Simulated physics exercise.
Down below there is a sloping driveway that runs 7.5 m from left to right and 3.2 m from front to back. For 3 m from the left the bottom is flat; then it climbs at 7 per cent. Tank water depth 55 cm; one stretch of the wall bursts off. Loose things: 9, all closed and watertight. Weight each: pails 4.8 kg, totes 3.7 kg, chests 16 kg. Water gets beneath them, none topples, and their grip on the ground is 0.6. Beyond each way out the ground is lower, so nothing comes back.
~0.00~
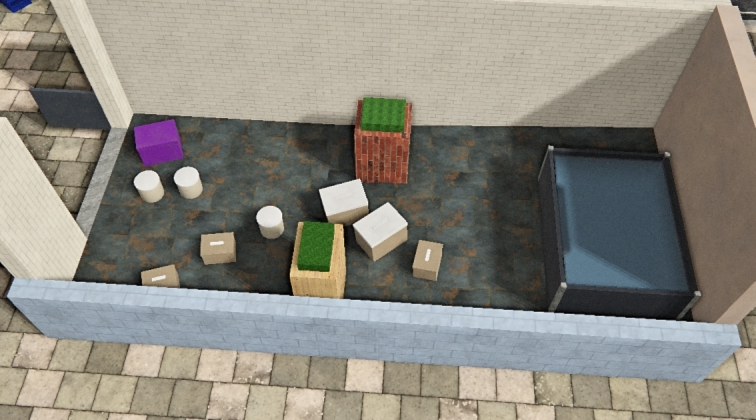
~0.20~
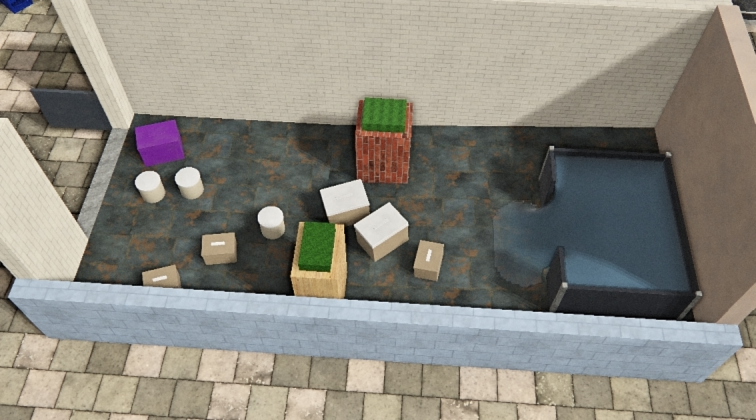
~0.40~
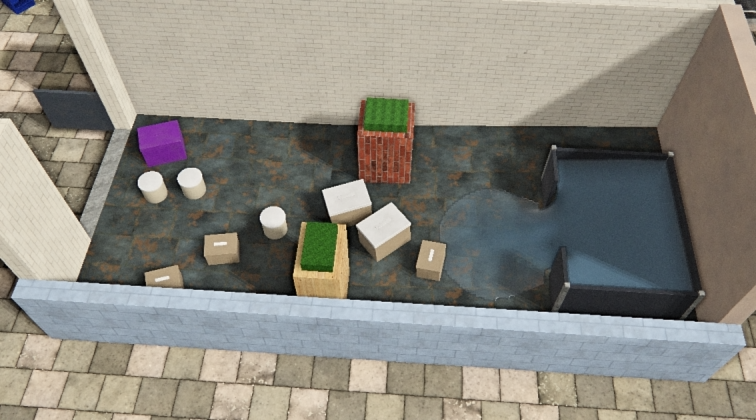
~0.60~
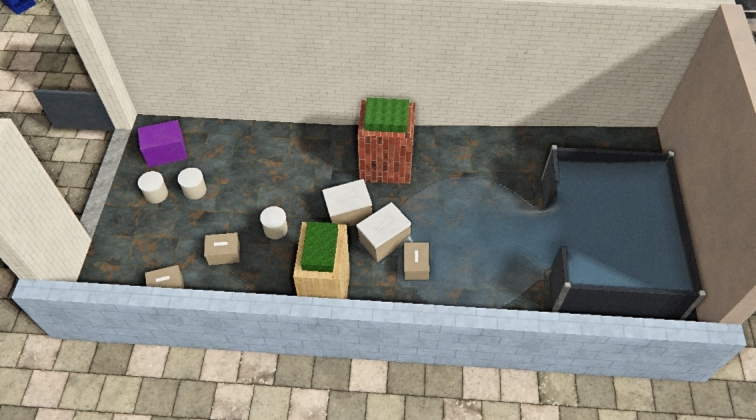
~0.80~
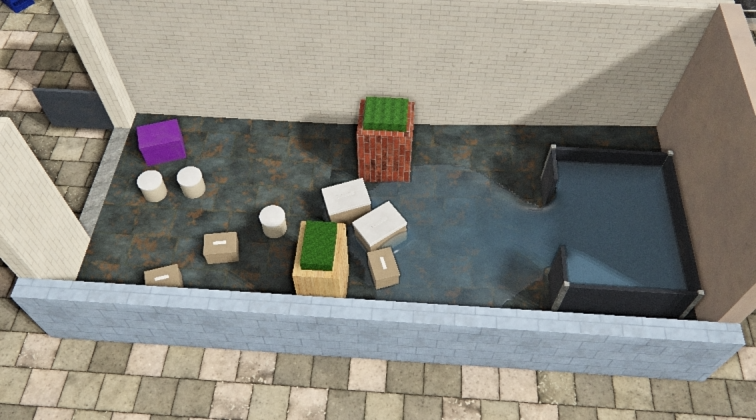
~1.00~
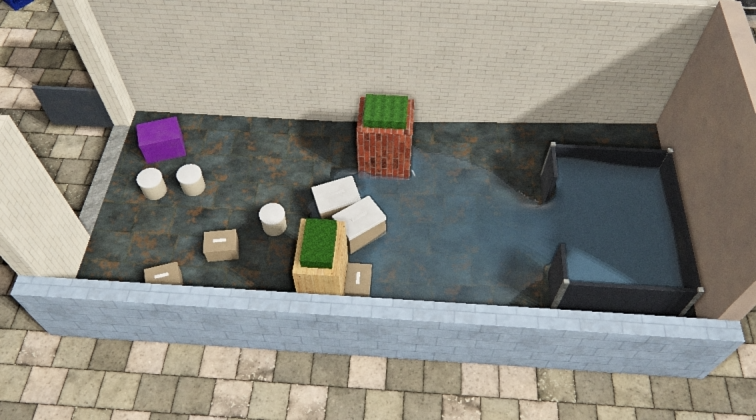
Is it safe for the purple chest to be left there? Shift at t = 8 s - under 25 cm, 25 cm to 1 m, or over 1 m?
Long gone.
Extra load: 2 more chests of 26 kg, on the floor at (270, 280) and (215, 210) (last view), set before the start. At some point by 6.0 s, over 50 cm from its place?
In order: Smaller and greater.
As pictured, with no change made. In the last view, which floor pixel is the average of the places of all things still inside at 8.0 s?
The centre is close to (119, 253).
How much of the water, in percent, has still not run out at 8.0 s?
Close to 52 in a hundred parts remain.
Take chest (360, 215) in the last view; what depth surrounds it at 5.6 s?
I'd say some 5 cm.
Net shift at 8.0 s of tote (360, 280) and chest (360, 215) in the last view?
The first one: Washed out. The second one: 300 cm.
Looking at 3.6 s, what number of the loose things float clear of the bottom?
At that moment it comes to 3.
After 1.6 s the purple chest is near (158, 131), 0.0 m from its start, aground; 0 of 9 are out; 2 afloat.
After 3.6 s the purple chest has gone out; 5 of 9 are out; 3 afloat.
After 5.6 s the purple chest has gone out; 7 of 9 are out; 1 afloat.
After 8.0 s the purple chest has gone out; 7 of 9 are out; 1 afloat.
